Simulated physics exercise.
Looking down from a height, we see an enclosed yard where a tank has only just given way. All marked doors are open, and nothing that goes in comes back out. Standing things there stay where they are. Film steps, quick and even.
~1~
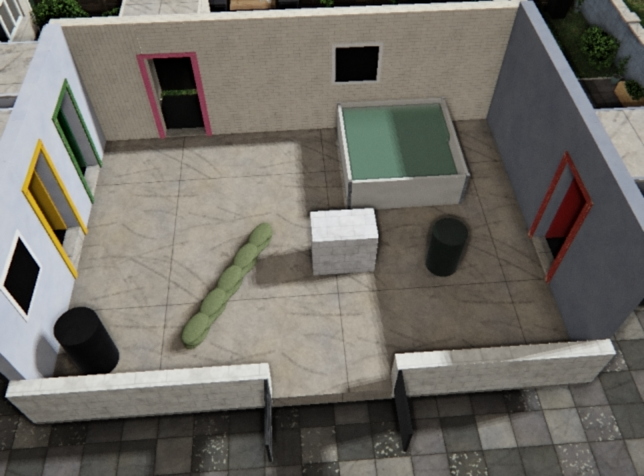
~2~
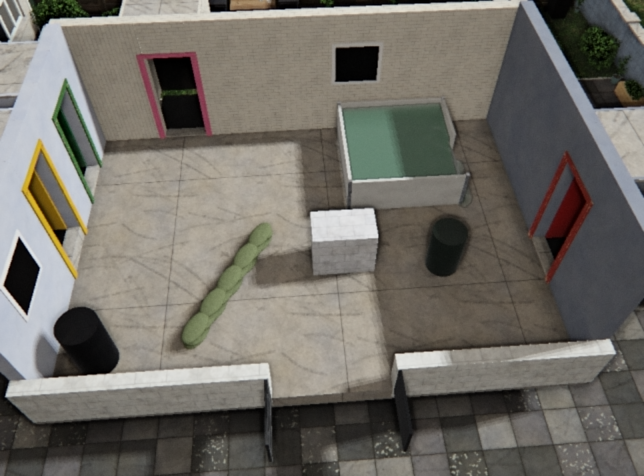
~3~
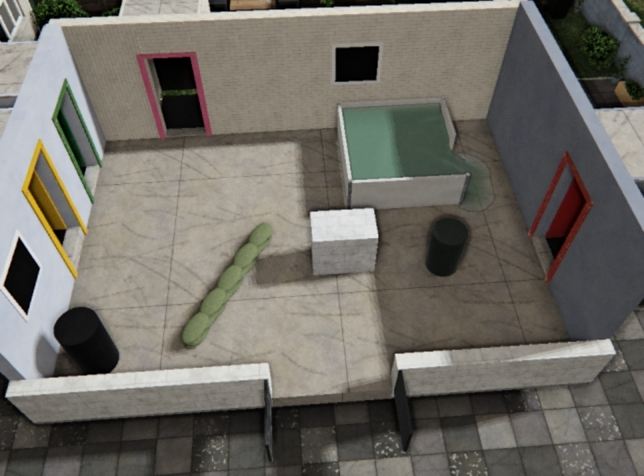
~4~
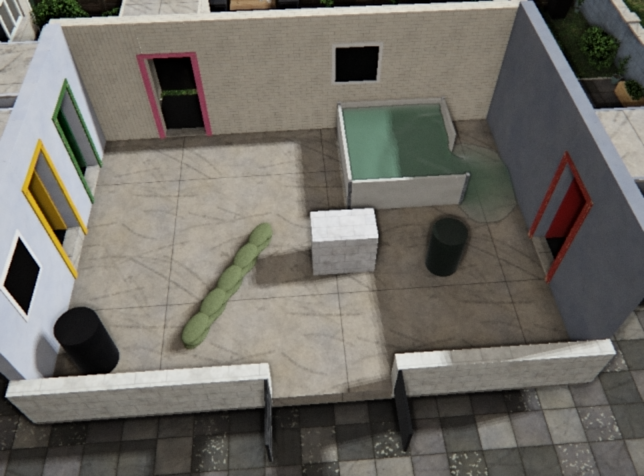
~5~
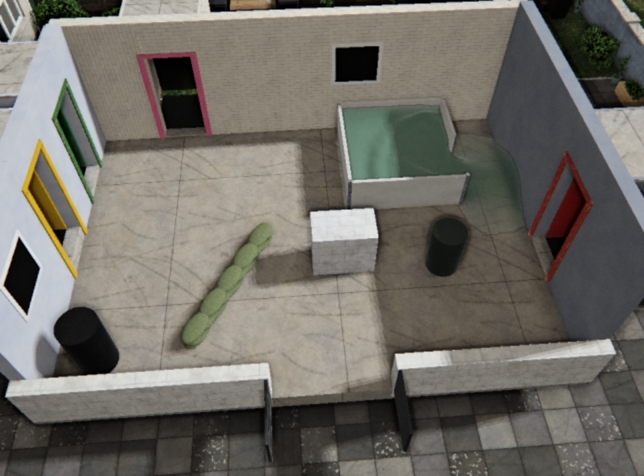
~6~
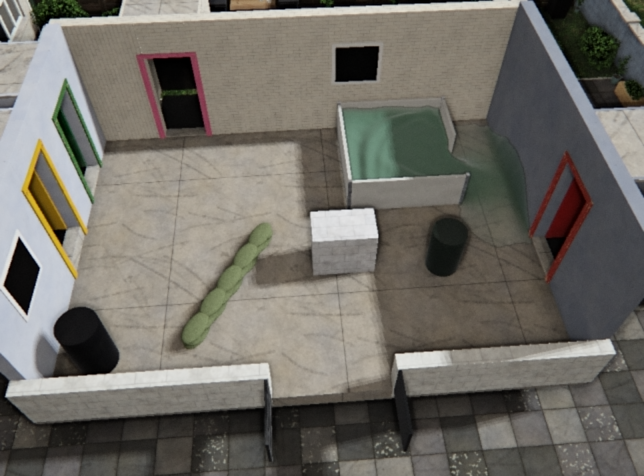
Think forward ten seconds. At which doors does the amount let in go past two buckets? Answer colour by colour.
In order: The yellow door will most likely not exceed two buckets; the green door will most likely not exceed two buckets; the pink door will most likely not exceed two buckets; the red door will most likely exceed two buckets.
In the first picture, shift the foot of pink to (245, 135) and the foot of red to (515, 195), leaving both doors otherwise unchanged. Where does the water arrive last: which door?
That would be the yellow one.
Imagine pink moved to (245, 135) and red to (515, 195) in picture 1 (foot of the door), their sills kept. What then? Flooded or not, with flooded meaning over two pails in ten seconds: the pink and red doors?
Looking at it, pink door fails to reach the limit, and red door tops the limit.
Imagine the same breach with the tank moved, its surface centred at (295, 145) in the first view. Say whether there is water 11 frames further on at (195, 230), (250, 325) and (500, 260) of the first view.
As listed: Untouched, untouched, reached.
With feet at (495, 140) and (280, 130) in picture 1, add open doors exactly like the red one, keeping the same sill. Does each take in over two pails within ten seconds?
Going in order, the first one exceeds it and the second one stays short.
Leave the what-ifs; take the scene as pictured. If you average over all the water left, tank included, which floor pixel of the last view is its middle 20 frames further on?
I'd put it at around (432, 201).
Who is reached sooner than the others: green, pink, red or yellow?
My answer: The one in red.
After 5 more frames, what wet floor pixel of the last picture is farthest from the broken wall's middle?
About (554, 322).
A moment on, water covers 10 % of the floor; the yellow door not reached, the green door not reached, the pink door not reached, the red door wet at the sill, nothing in.
Next, water covers 20 % of the floor; the yellow door not reached, the green door not reached, the pink door not reached, the red door under two buckets in.
Then, water covers 35 % of the floor; the yellow door not reached, the green door not reached, the pink door wet at the sill, nothing in, the red door over two buckets in.
Later, water covers 55 % of the floor; the yellow door not reached, the green door wet at the sill, nothing in, the pink door wet at the sill, nothing in, the red door over two buckets in.
In the end, water covers 80 % of the floor; the yellow door wet at the sill, nothing in, the green door wet at the sill, nothing in, the pink door wet at the sill, nothing in, the red door over two buckets in.
